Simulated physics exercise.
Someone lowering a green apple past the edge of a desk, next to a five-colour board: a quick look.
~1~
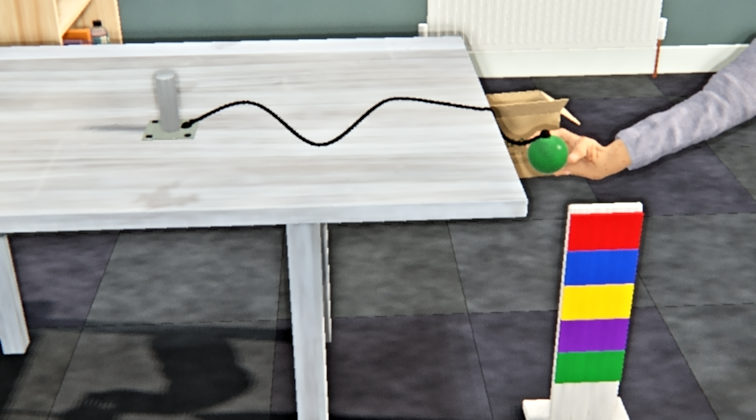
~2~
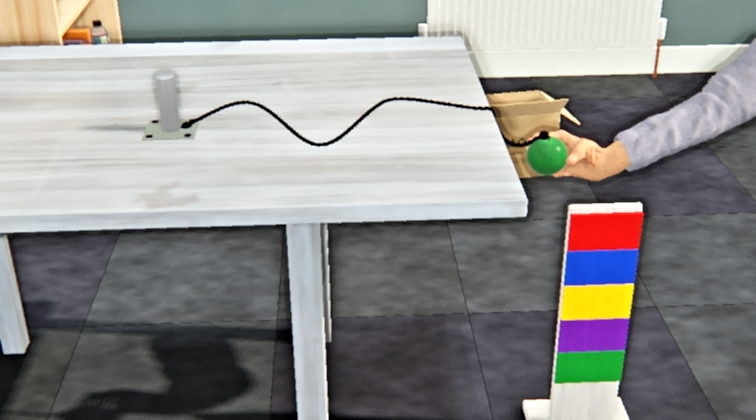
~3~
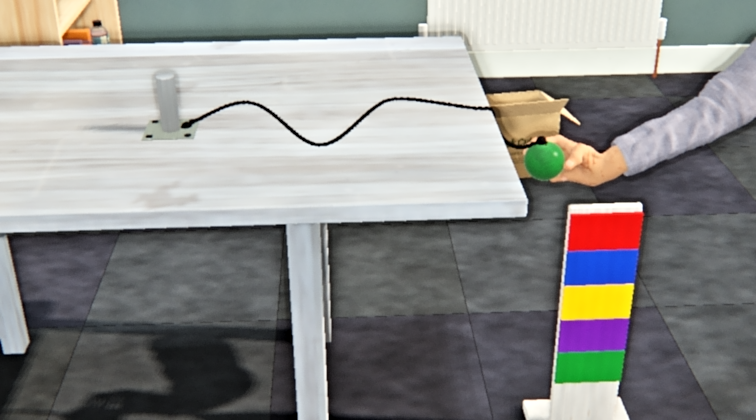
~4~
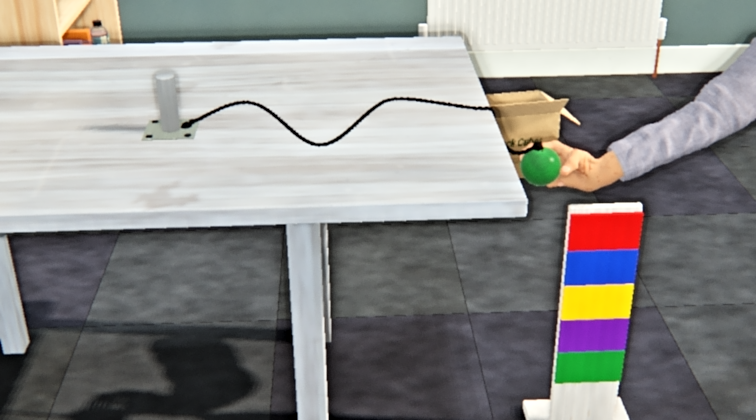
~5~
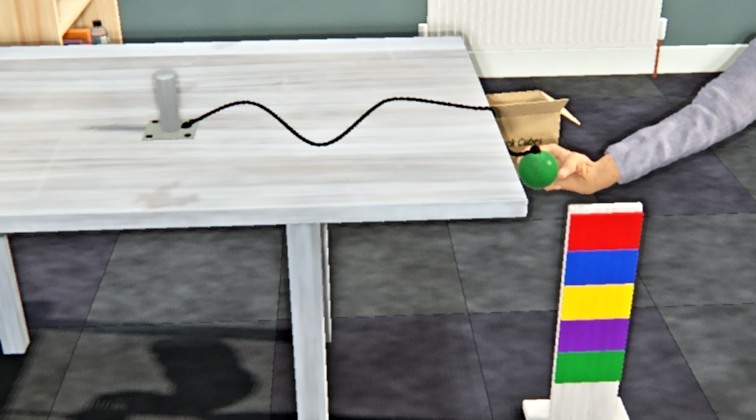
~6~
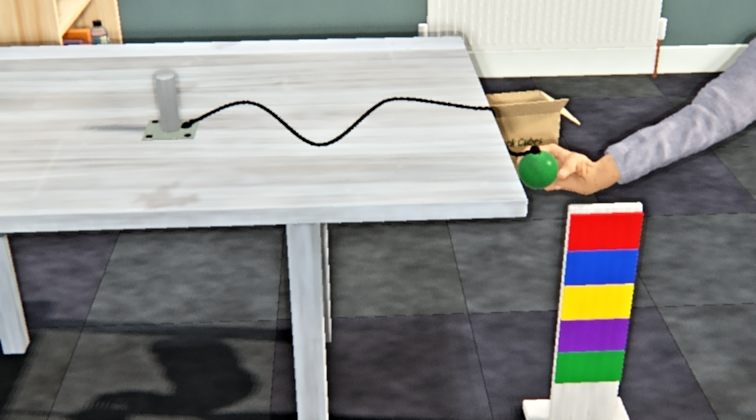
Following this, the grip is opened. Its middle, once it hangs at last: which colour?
Colour: Purple.
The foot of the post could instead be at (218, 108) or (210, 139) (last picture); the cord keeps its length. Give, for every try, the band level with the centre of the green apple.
Try one - green; try two - green.
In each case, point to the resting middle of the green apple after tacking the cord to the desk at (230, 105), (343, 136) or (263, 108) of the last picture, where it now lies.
Approximately at (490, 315), at (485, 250) and at (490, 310), in that order.
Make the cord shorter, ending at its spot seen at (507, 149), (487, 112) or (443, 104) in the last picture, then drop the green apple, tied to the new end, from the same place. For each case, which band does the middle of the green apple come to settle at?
Each try in turn: Yellow; blue; red.
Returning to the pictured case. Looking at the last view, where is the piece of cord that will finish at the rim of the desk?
Look near (364, 117).
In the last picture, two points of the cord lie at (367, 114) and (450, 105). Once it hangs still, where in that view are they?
Result - first point (494, 129), second point (490, 224).
Soon after, apple near (479, 316); level with yellow.
Then, apple near (493, 336); level with purple.
At rest, apple near (479, 339); level with purple. The cord holds its middle at purple.
